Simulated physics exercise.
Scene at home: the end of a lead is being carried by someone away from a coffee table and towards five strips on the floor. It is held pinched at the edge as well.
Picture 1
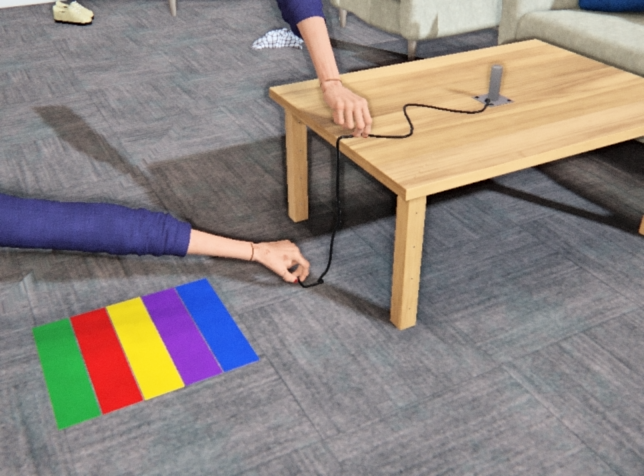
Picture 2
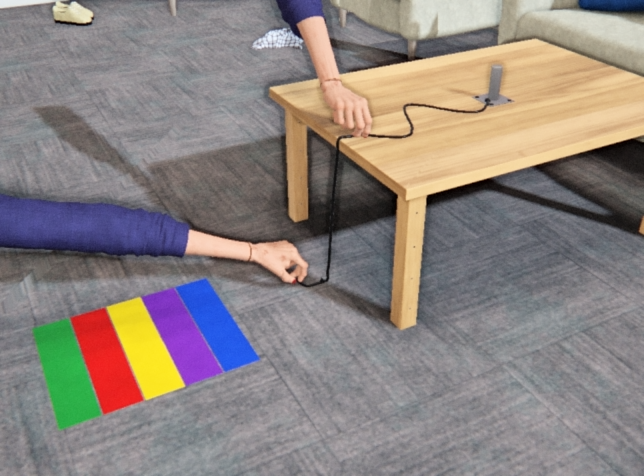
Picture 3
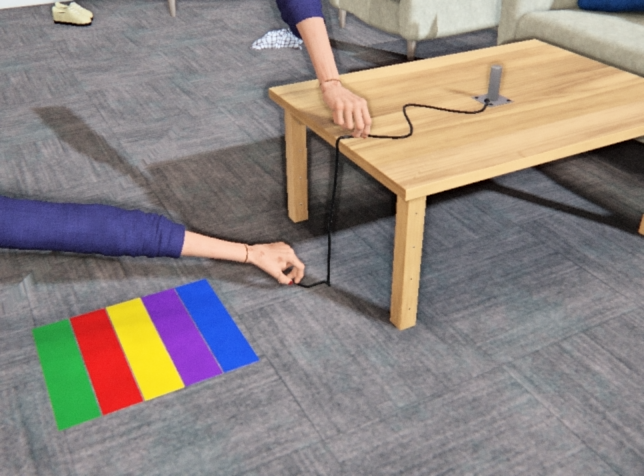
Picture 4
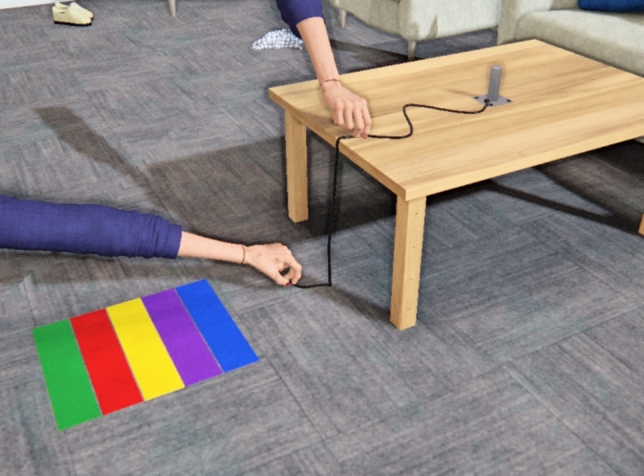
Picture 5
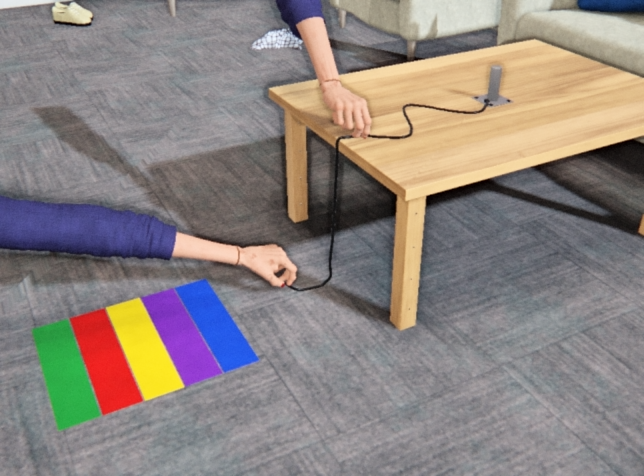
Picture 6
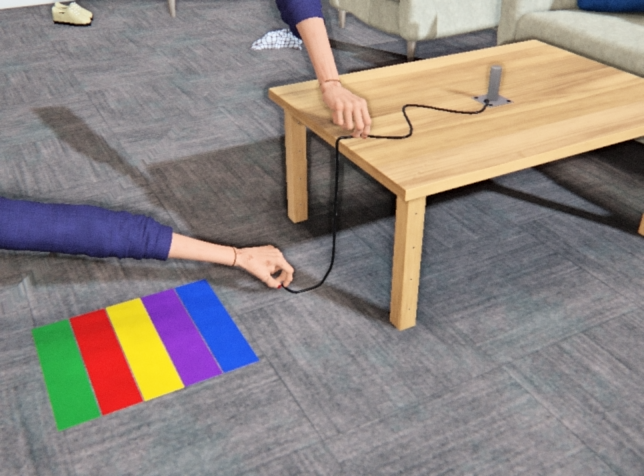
A hand slowly drawing the end of a black cord slightly left, another hand pinching it at a wooden table's edge.
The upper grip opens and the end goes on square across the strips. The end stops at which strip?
At the red strip.
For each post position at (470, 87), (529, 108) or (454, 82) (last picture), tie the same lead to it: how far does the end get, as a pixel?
Around (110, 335), (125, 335) and (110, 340).
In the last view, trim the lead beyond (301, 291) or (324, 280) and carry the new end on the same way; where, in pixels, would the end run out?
The first cut gives (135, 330) and the second gives (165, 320).
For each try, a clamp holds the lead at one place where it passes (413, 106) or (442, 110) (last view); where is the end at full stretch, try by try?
In order: Close to (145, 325) and close to (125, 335).
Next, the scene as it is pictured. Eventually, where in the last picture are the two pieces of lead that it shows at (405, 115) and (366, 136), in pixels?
Final spots: (376, 127), then (295, 170).
Soon after, end near (154, 324); over yellow.
After that, end near (120, 334); over yellow.
At the stop, end near (100, 341); over red. It halts on the red strip.
